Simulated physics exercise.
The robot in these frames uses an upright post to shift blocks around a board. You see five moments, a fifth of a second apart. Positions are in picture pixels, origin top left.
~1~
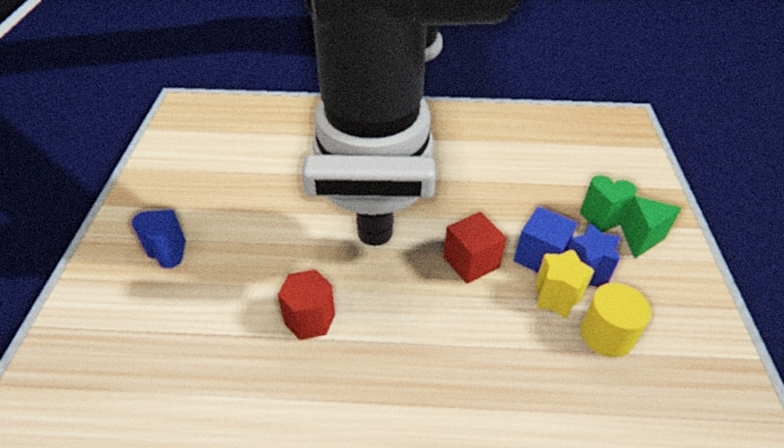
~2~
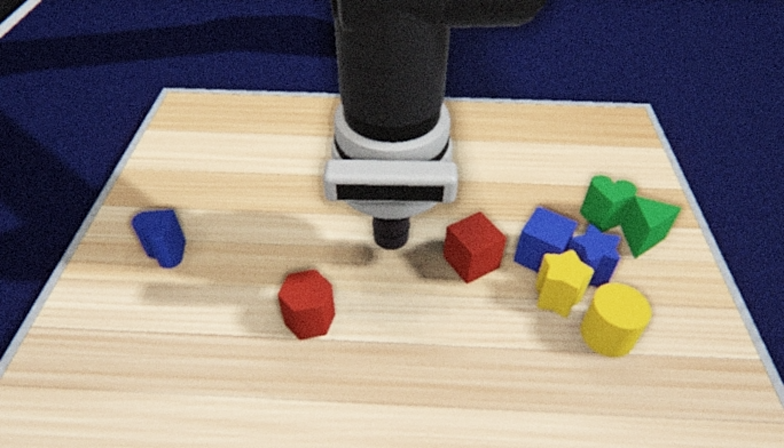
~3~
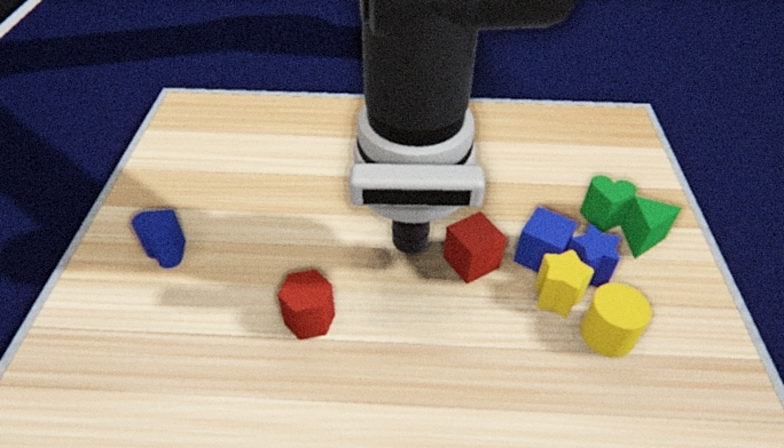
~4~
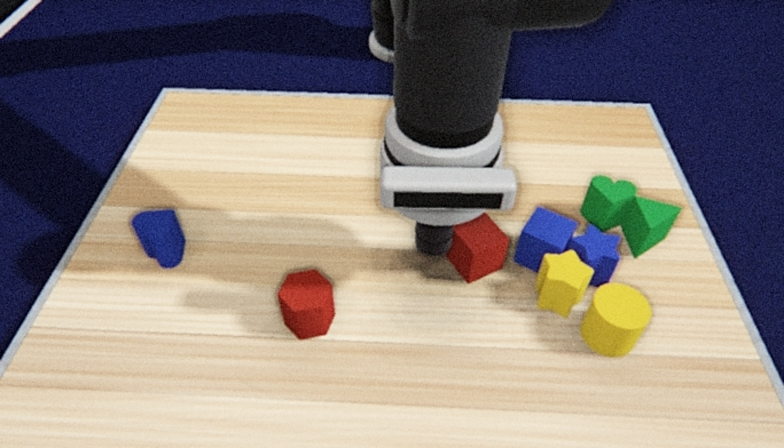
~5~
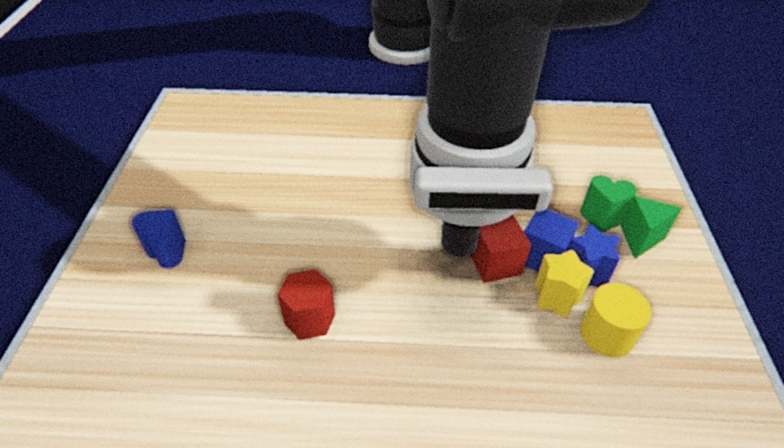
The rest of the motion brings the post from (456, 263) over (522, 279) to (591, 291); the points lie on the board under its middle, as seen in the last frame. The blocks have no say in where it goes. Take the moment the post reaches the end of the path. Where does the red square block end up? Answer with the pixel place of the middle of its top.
I predict (634, 243).
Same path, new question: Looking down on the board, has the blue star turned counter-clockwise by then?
No, it doesn't check out.
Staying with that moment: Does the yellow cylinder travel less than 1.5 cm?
No.
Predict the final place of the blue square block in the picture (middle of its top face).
It comes to (631, 209).
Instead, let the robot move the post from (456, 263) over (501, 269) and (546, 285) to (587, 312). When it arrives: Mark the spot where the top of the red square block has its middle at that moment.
The centre of its top will be at (608, 249).
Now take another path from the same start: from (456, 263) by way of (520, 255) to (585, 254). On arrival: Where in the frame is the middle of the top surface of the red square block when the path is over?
In the picture, it is at (639, 228).
On the path given first. One third of the way, post (504, 256); red square block (549, 244); blue square block (582, 225), turned 45° anticlockwise; yellow star (578, 276); blue star (627, 244), turned 55° clockwise.
Two thirds of the way, post (552, 265); red square block (593, 242), turned 15° anticlockwise; blue square block (612, 216), turned 60° anticlockwise; yellow star (591, 282); blue star (643, 245), turned 85° clockwise; yellow cylinder (632, 313).
At the end, post (599, 273); red square block (634, 243), turned 40° anticlockwise; blue square block (631, 209), turned 85° anticlockwise; yellow star (633, 295), turned 35° clockwise; blue star (678, 239), turned 95° clockwise; yellow cylinder (658, 335).
